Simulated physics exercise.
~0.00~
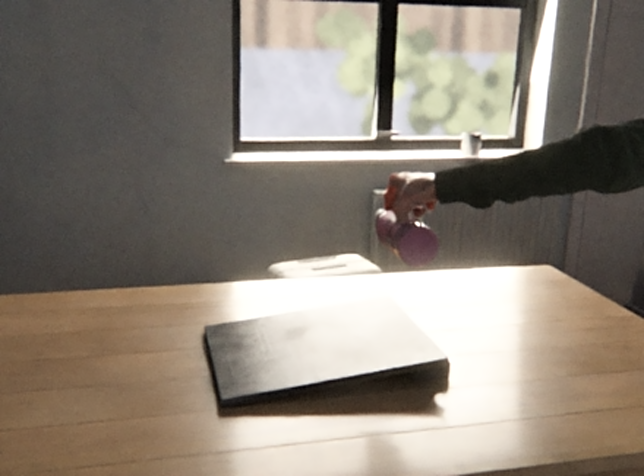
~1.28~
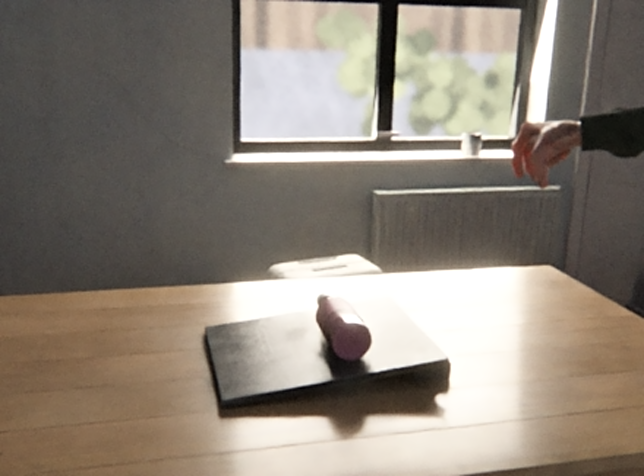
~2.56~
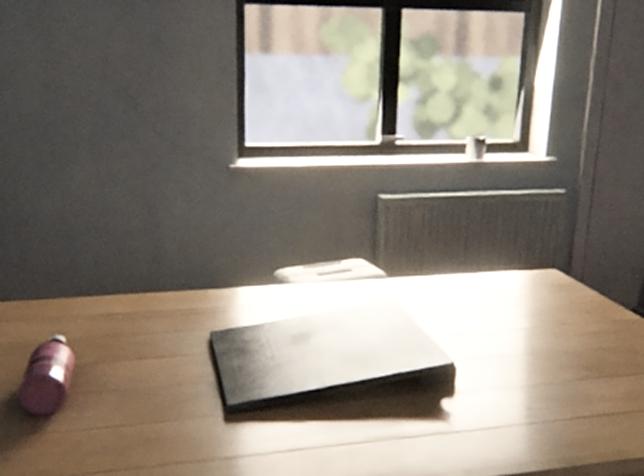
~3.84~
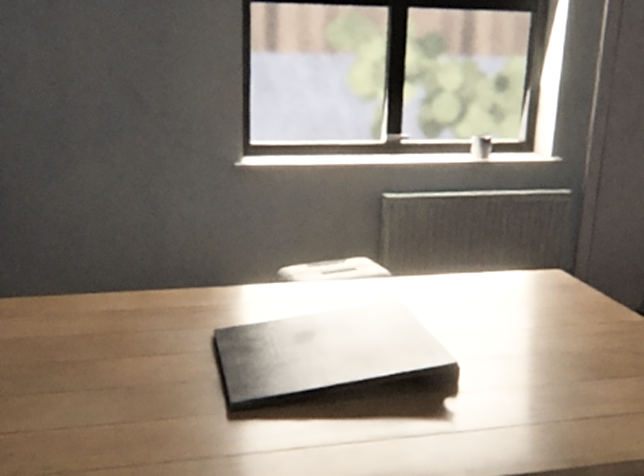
A hand releasing a pink bottle on its side onto a propped-up board, the bottle rolling down leftward and out of view.
